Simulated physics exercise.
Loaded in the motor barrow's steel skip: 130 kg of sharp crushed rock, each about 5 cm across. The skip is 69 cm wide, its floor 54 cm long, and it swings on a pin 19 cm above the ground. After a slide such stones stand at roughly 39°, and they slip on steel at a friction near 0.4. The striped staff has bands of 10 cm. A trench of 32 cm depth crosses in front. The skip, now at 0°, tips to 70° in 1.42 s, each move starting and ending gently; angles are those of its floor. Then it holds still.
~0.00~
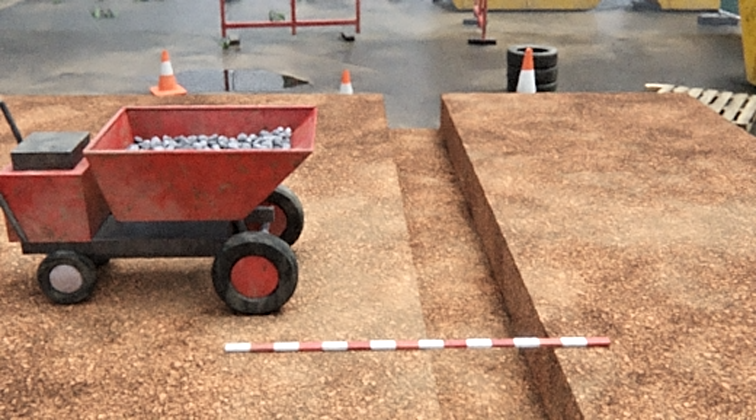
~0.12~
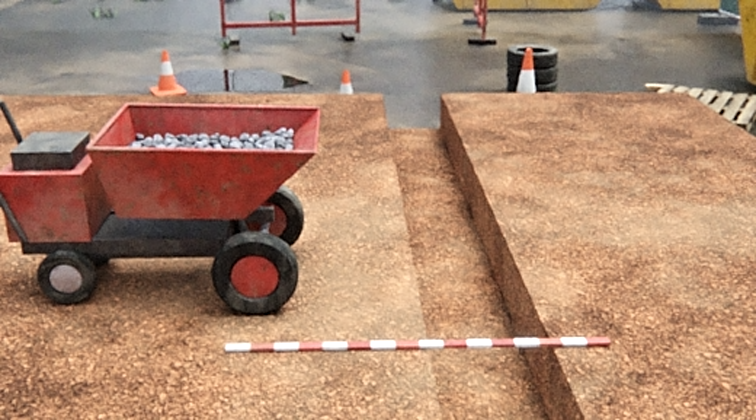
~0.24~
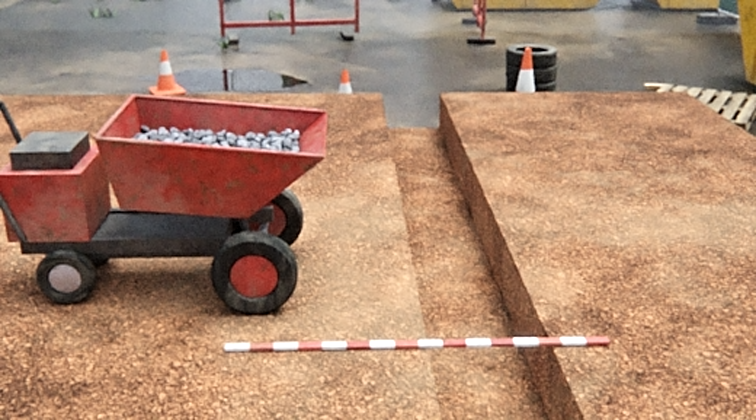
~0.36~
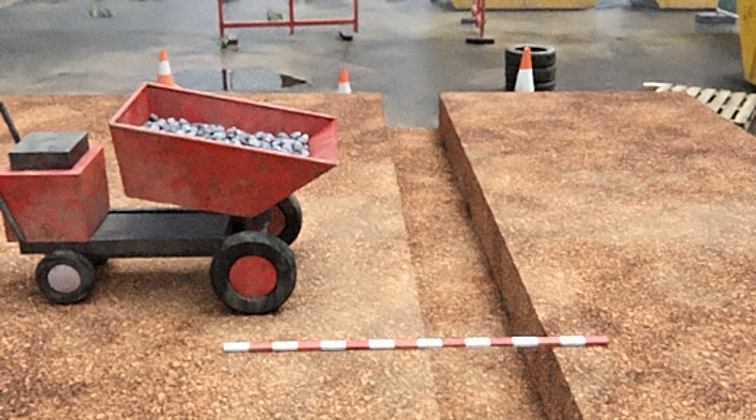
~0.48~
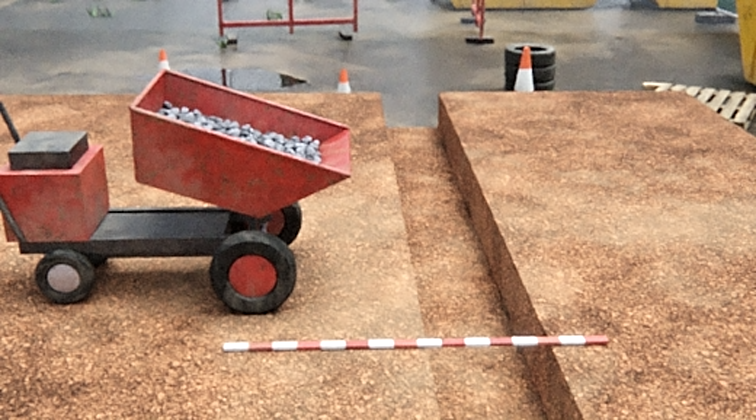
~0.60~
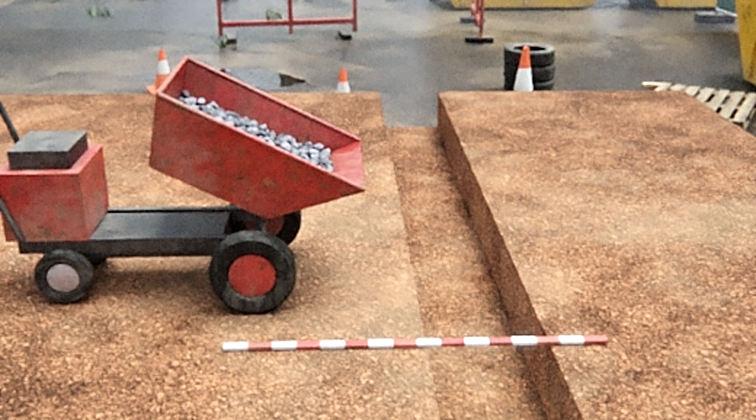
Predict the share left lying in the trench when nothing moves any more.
Roughly 91 per cent ends in the trench.
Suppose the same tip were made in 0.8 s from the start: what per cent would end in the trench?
Then about 90 per cent.
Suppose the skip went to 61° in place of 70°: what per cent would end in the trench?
Then about 50 per cent.
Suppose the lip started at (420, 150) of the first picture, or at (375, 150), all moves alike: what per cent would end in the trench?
About 80 and 100 per cent.
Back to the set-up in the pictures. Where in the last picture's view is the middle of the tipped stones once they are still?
Around (447, 319).
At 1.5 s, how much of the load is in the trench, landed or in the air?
About 15 per cent by then.
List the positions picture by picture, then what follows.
In the first picture, the skip is at 0°, its lip at (312, 151); the top of the load is at (237, 143).
In the second picture, lip at (315, 153), floor tilted 1°, highest stones at (209, 142); the stones move at 0.2 m/s on average.
In the third picture, lip at (324, 157), floor tilted 5°, highest stones at (180, 137); the stones move at 0.4 m/s on average.
In the fourth picture, lip at (336, 165), floor tilted 11°, highest stones at (171, 129); the stones move at 0.5 m/s on average.
In the fifth picture, lip at (351, 176), floor tilted 19°, highest stones at (173, 118); the stones move at 0.6 m/s on average.
In the sixth picture, the skip is at 27°, its lip at (365, 190); the top of the load is at (186, 105); the stones move at 0.6 m/s on average.
After 1.1 s the floor is at 59°; 100 % in the skip; the foremost stones are at (375, 225).
After 1.5 s the floor is at 70°; 80 % in the skip, 6 % short of the trench, 14 % in the trench; the foremost stones are at (450, 284).
After 1.9 s the floor is at 70°; 39 % in the skip, 8 % short of the trench, 53 % in the trench; the foremost stones are at (513, 330).
After 3.8 s the floor is at 70°; 0 % in the skip, 9 % short of the trench, 91 % in the trench; the foremost stones are at (508, 313).
